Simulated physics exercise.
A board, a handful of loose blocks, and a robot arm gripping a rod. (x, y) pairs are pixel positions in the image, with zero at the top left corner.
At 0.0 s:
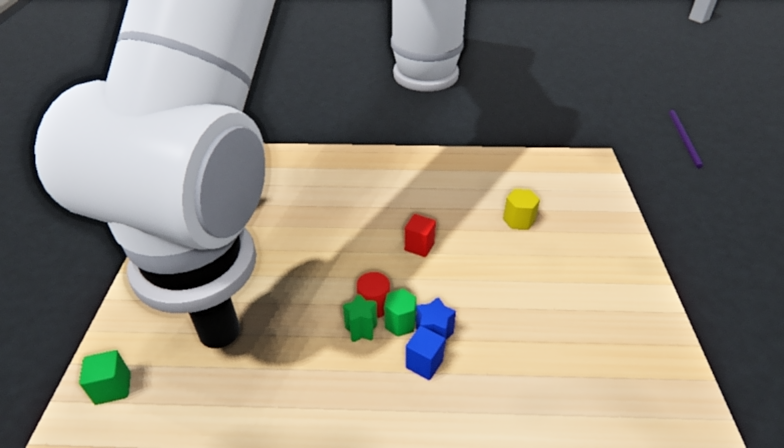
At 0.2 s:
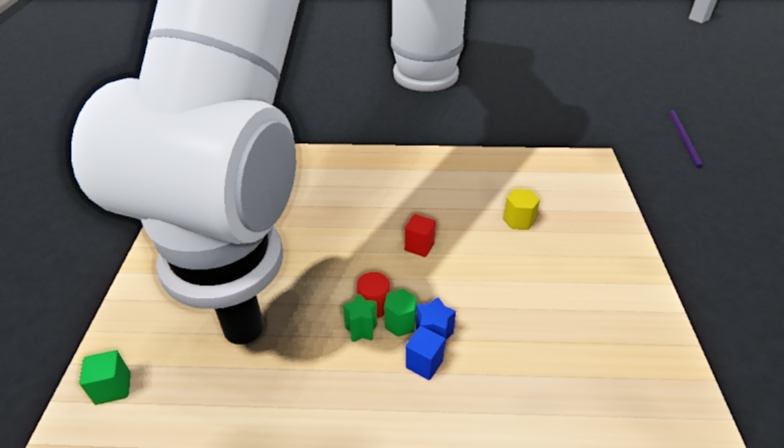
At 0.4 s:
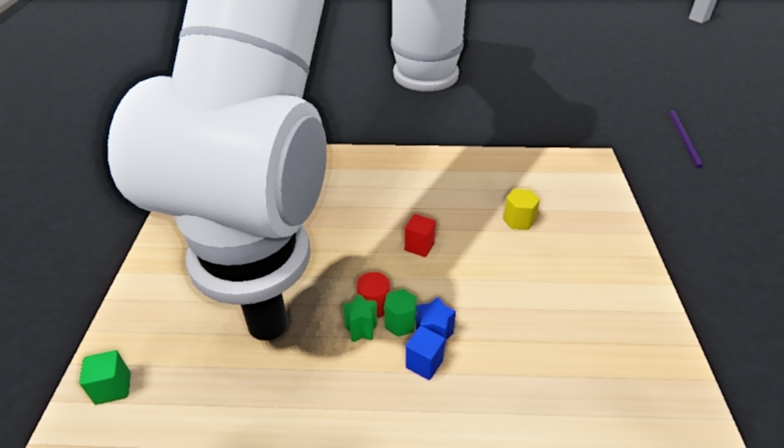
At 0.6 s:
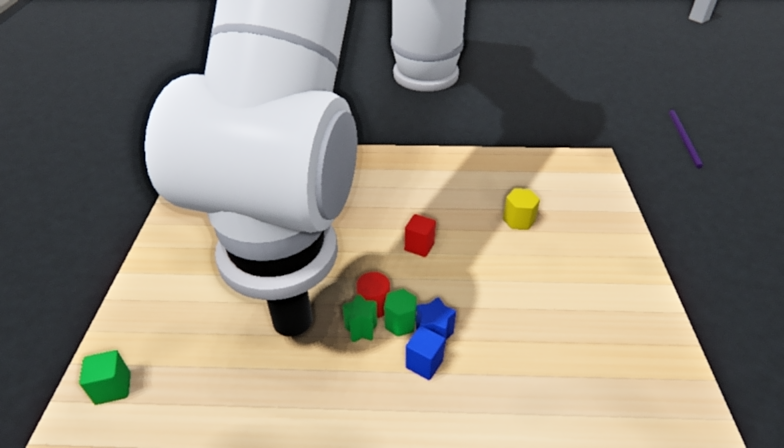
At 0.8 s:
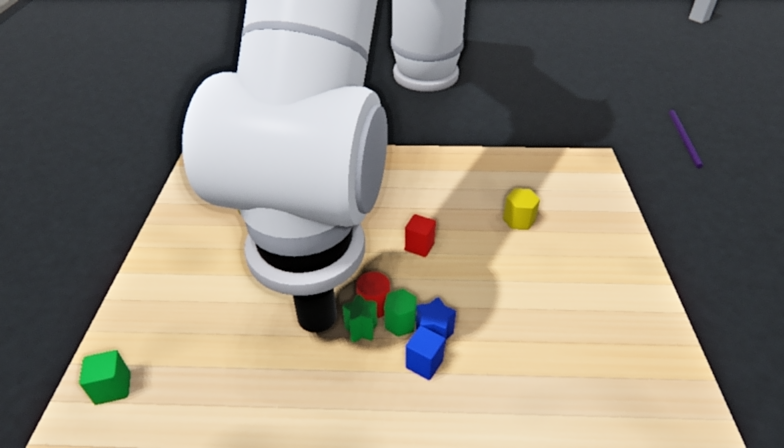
A robot arm slides its black rod rightward across the wooden board toward clustered colored blocks.
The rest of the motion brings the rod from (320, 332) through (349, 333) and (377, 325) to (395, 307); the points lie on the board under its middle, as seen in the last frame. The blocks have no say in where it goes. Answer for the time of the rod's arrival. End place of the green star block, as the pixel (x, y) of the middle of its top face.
About (426, 292).
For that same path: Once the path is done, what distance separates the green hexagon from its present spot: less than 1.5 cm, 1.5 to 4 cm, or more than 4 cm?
It shifts by more than 4 cm.
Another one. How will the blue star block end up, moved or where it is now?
When the path is over, the blue star block has left its spot.
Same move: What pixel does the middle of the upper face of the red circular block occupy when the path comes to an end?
Its top face will be centred at roughly (395, 258).
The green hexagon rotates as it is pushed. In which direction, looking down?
From overhead, the rotation is counterclockwise.
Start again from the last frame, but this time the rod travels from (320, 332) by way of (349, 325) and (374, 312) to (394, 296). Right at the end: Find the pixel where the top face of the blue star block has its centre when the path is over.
It is going to be at (460, 312).
On the path given first. Halfway along, rod at (363, 316); green star block at (396, 310), turned 30° clockwise; red circular block at (379, 282); green hexagon at (421, 299), turned 55° anticlockwise; blue star block at (451, 309), turned 30° clockwise.
At the end, rod at (395, 292); green star block at (426, 292), turned 45° clockwise; red circular block at (395, 258); green hexagon at (453, 287), turned 40° anticlockwise; blue star block at (471, 308), turned 70° clockwise.
